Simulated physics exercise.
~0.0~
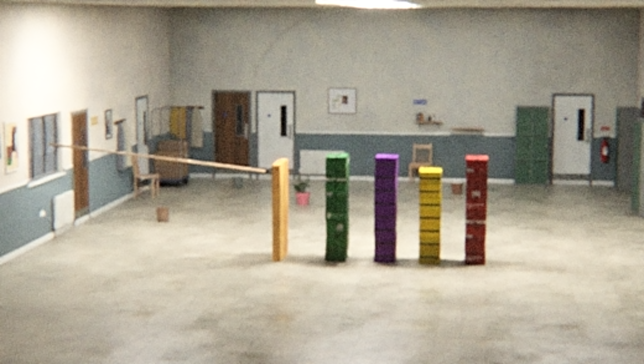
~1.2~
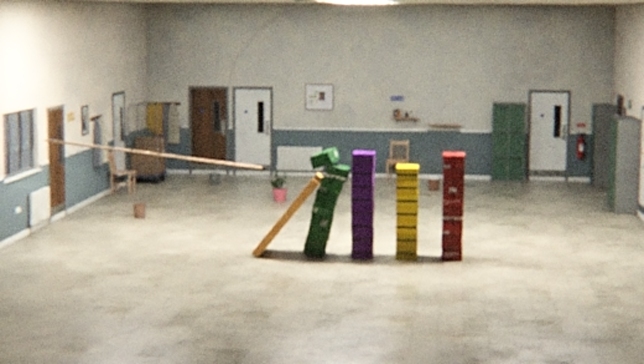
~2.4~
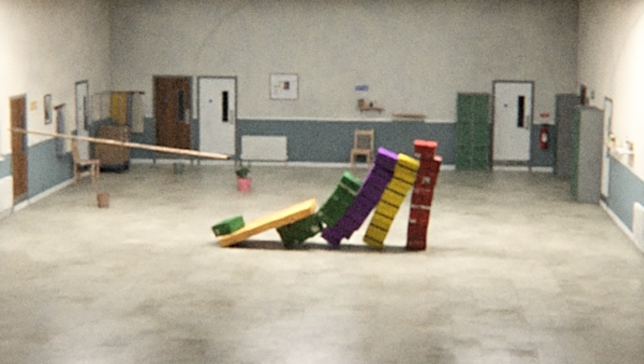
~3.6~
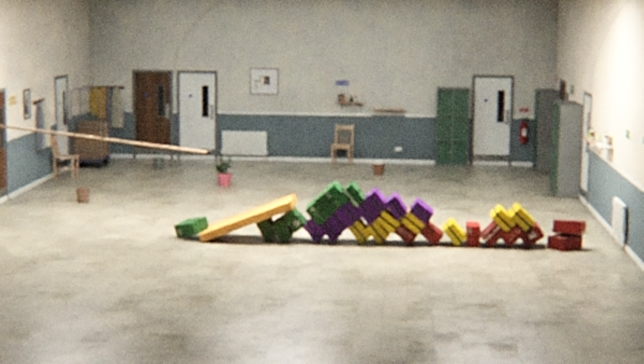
Four tall stacks of taped cartons, green, purple, yellow and red from left to right, stand in a row across the bare floor of a wide hall, seen from the front at a distance. An upright wooden board stands at their left, with a long pole reaching to its top from the left. The board tips right into the green stack as the view pans slightly right. Green cartons topple, one dropping at the left, while the purple and yellow stacks lean toward the red. Finally every stack is down in a low jumbled line, the board resting slanted on green cartons.
